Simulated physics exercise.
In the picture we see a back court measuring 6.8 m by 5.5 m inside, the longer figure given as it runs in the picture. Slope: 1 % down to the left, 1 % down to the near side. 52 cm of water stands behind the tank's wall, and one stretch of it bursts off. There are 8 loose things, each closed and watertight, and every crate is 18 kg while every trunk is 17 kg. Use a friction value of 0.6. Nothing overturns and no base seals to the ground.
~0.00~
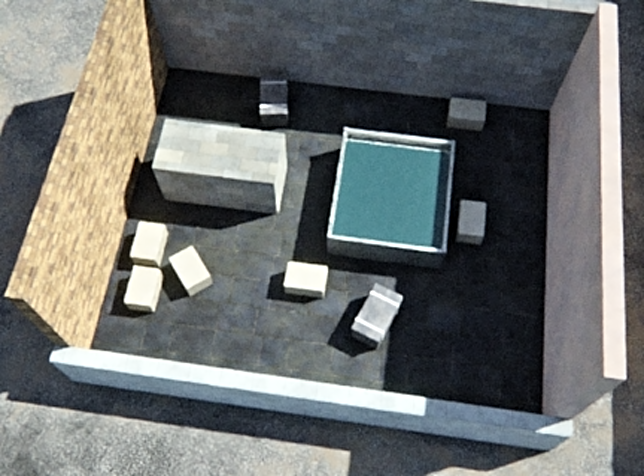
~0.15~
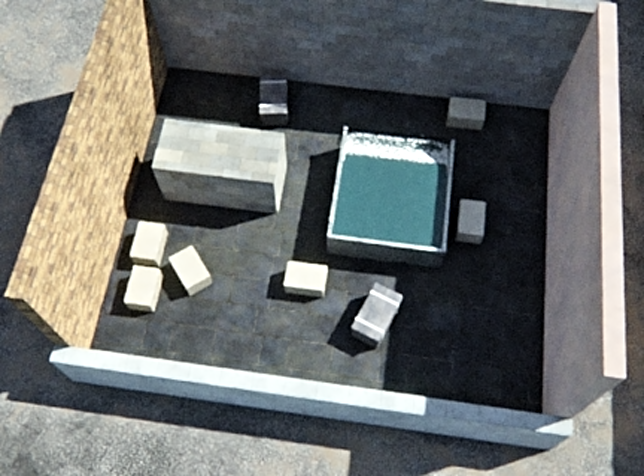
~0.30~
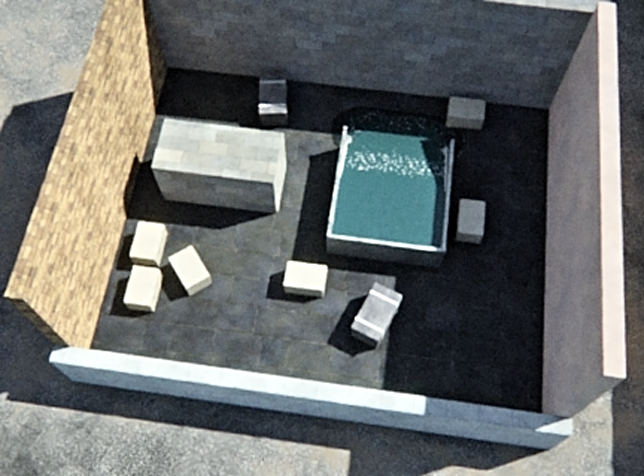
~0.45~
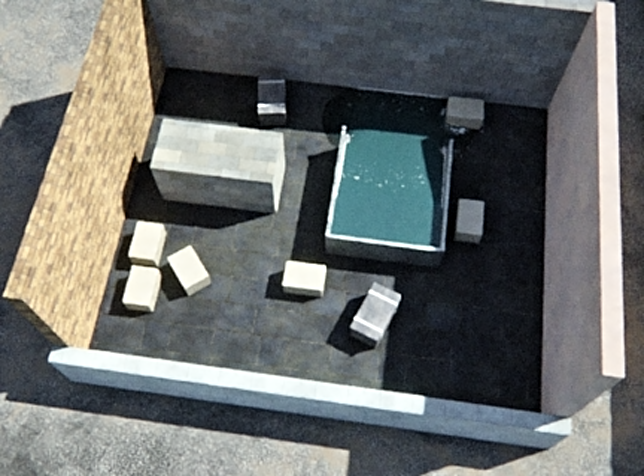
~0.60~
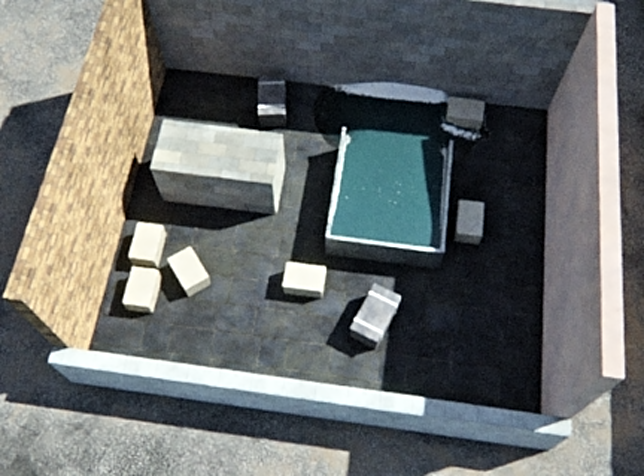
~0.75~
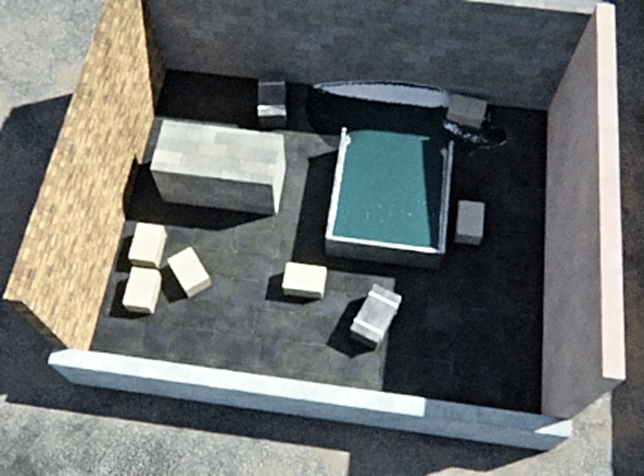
Water pours over the pool's open far side and spreads along the grey back wall.
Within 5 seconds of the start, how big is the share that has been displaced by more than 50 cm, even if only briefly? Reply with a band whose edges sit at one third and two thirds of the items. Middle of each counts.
Band: Under one third.
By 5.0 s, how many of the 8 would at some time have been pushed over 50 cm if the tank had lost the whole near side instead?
The count would be 4.
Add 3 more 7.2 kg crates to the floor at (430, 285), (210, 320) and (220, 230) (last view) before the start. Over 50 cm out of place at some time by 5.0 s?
Result, one by one: Not exceeded, not exceeded and not exceeded.
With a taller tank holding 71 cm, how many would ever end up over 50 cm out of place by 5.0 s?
Count under that change: 3.
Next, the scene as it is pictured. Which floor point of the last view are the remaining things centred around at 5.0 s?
Somewhere near (283, 263).
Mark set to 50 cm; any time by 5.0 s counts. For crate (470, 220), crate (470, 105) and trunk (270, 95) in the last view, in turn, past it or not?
The first is inside the limit, the second beyond the limit, and the third beyond the limit.
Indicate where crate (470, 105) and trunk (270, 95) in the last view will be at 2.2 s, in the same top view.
Approx. (536, 115); approx. (219, 119).
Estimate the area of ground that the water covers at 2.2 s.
At that time the wet patch spans about 13 m2.
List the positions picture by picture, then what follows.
A crate at (468, 109) rests on the ground; a crate at (306, 276) rests on the ground; 3.2 m2 under water; 0 of 8 have shifted, in the first picture.
A crate at (468, 108) rests on the ground; a crate at (306, 276) rests on the ground; 4.0 m2 under water; 0 of 8 have shifted, in the second picture.
A crate at (467, 108) rests on the ground; a crate at (306, 275), on the bottom; water covers 5.0 m2; 0 of 8 have shifted, in the third picture.
A crate at (466, 108), on the bottom; a crate at (304, 275) rests on the ground; 6.0 m2 under water; 0 of 8 have shifted, in the fourth picture.
A crate at (466, 108), on the bottom; a crate at (304, 276), on the bottom; 6.3 m2 under water; 0 of 8 have shifted, in the fifth picture.
A crate at (468, 107) rests on the ground, 7 cm from its start; a crate at (305, 277) rests on the ground; 6.6 m2 under water; 1 of 8 have shifted, in the sixth picture.
After 1.1 s 0 of 8 are over 50 cm from their spots; 0 afloat.
After 2.2 s 2 of 8 are over 50 cm from their spots; 1 afloat.
After 3.5 s 2 of 8 are over 50 cm from their spots; 2 afloat.
After 5.0 s 2 of 8 are over 50 cm from their spots, and 2 have been at some point; 1 afloat.
